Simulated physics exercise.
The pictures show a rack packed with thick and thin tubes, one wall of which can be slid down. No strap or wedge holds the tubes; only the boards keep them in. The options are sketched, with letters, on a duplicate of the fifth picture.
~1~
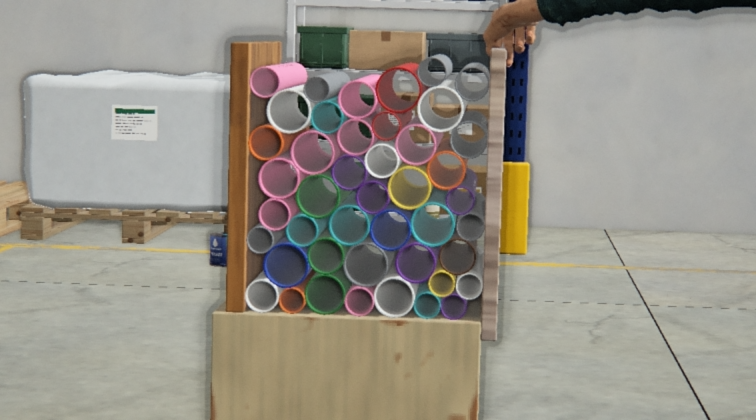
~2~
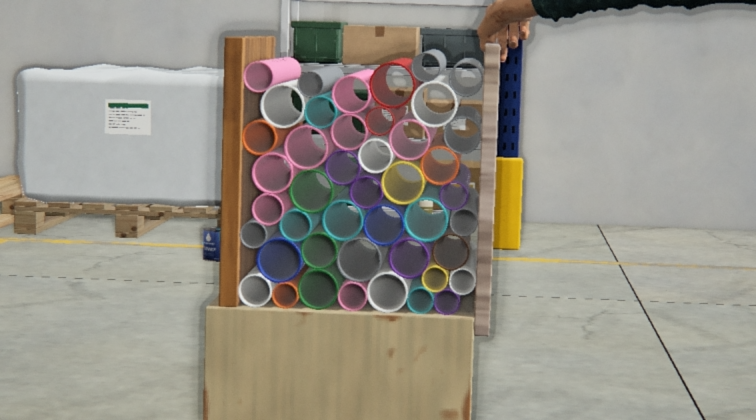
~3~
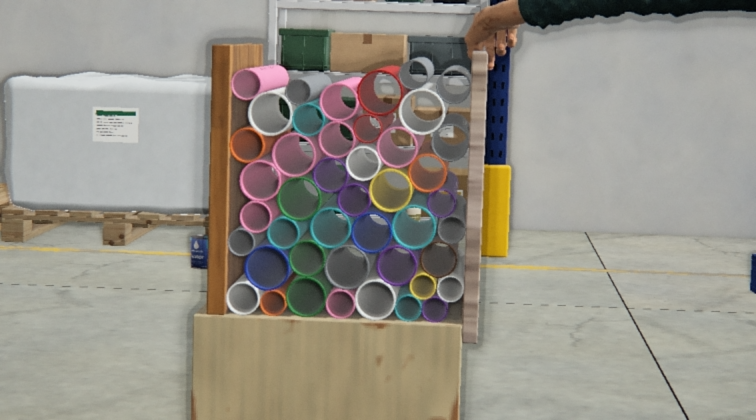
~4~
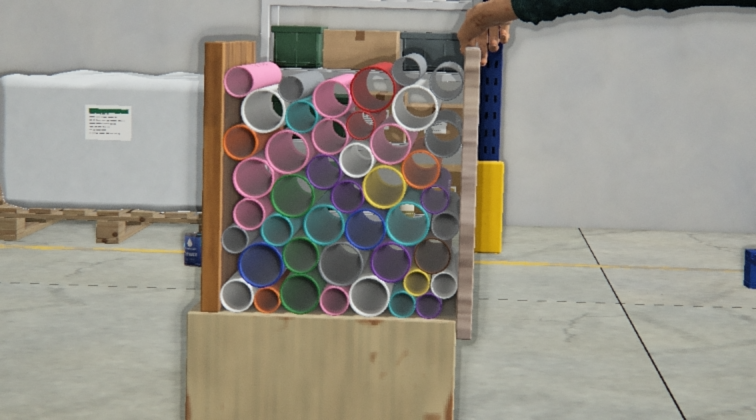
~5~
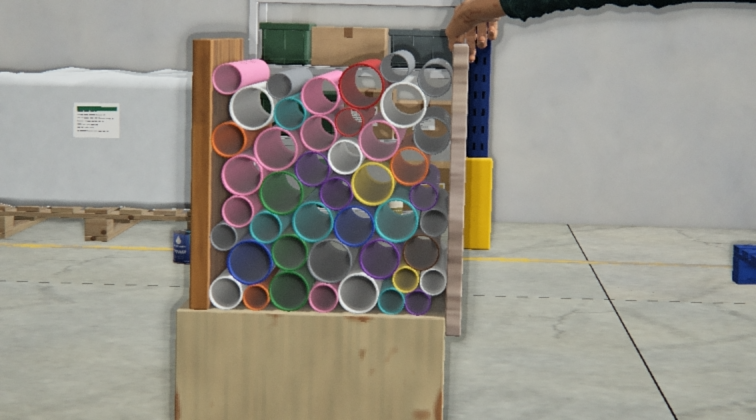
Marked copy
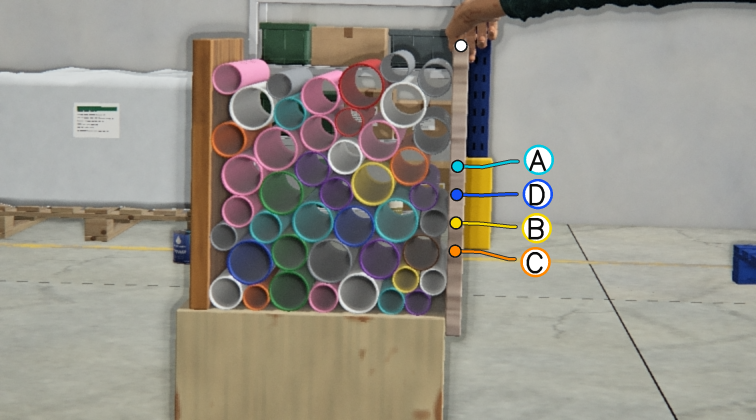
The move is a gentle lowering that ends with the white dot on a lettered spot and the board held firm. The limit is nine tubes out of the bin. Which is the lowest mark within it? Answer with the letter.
The lowest mark that will do is B.
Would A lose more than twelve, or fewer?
Fewer than twelve.
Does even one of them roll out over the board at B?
At B: Yes.
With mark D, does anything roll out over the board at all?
At D: Yes.
On the marked copy, A at (458, 167); B at (456, 223); C at (455, 251); D at (457, 195); the white dot at (461, 46).
Following B. Soon after the start, top of the board (451, 127).
Later, top of the board (448, 215).
In the end, top of the board (448, 222), eight out over the board.
As for the rest, A one out over the board; C more than nine out over the board; D about four out over the board.
